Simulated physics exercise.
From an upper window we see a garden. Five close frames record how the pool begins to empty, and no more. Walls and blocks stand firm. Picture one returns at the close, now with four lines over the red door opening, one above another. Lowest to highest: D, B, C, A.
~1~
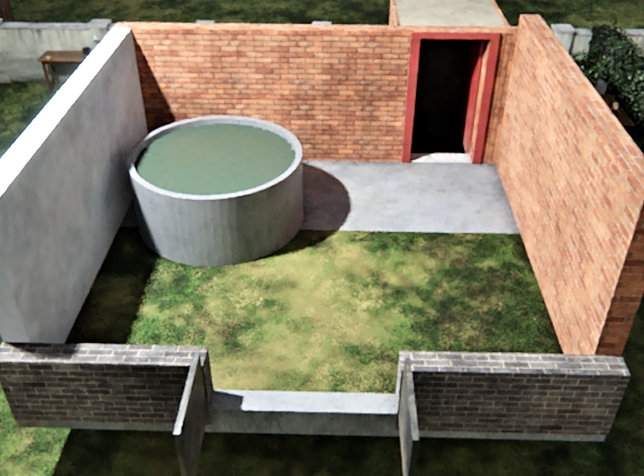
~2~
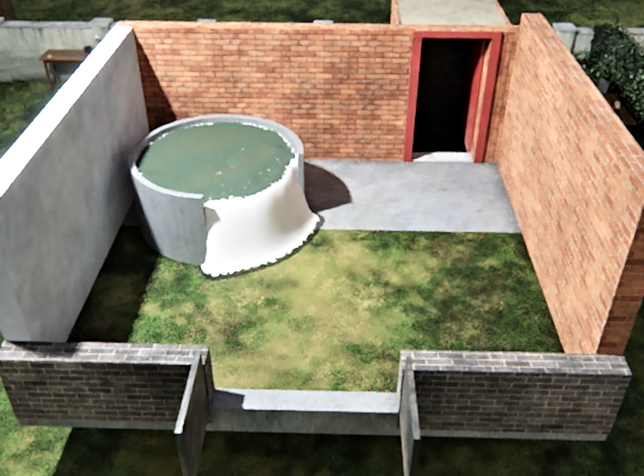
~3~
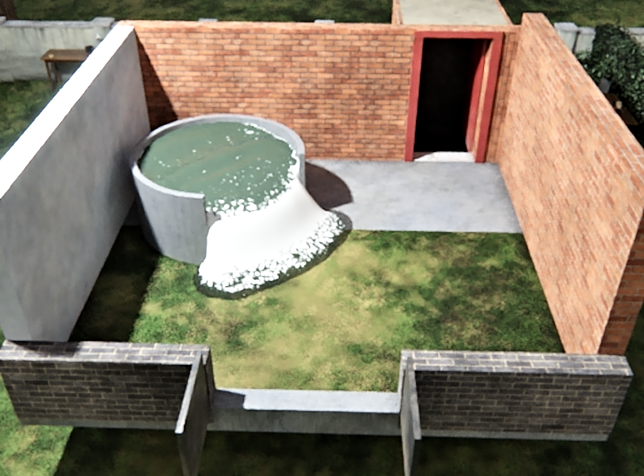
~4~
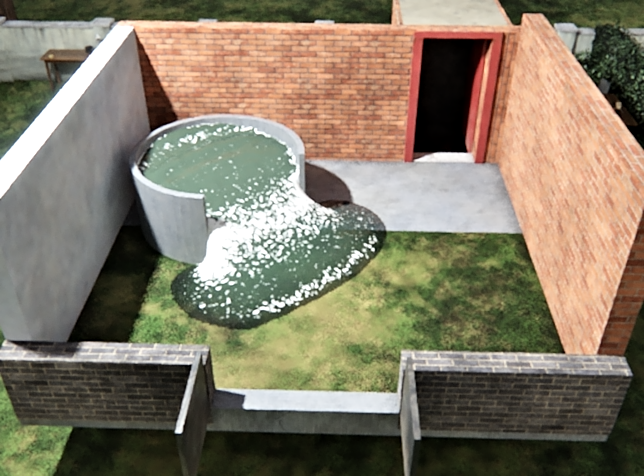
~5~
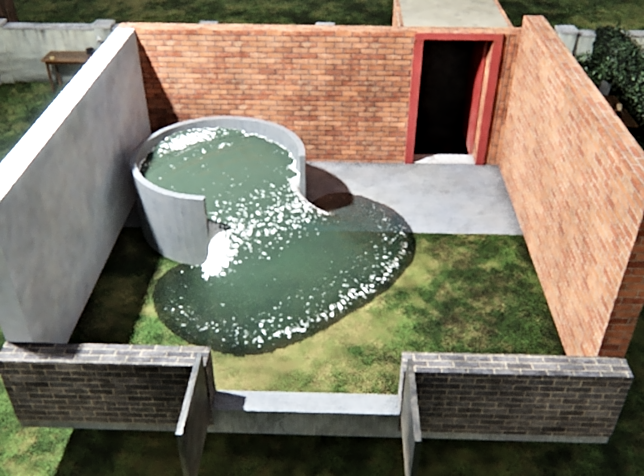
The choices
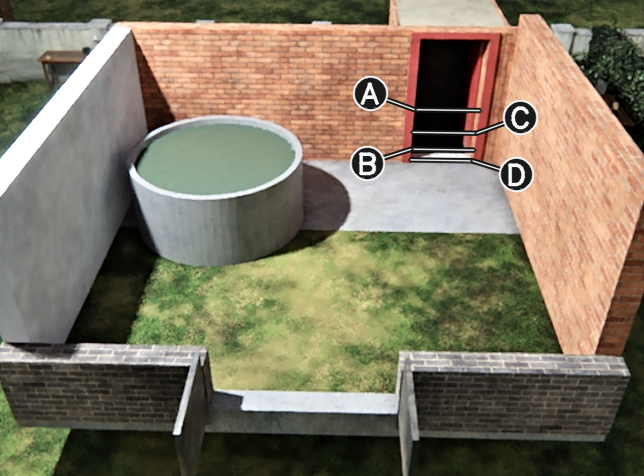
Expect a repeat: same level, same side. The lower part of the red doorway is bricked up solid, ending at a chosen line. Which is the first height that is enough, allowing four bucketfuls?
Use height B.
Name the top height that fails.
That is height D.
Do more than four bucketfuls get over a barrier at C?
No.
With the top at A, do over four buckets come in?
No, that is safe.
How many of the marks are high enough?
Three.
On the marked copy, A at (447, 110); B at (442, 149); C at (444, 132); D at (441, 160); from the bottom up D, B, C, A.
If A is chosen, nothing gets over.
If B is chosen, nothing gets over.
If C is chosen, nothing gets over.
If D is chosen, about 14 bucketfuls get in.
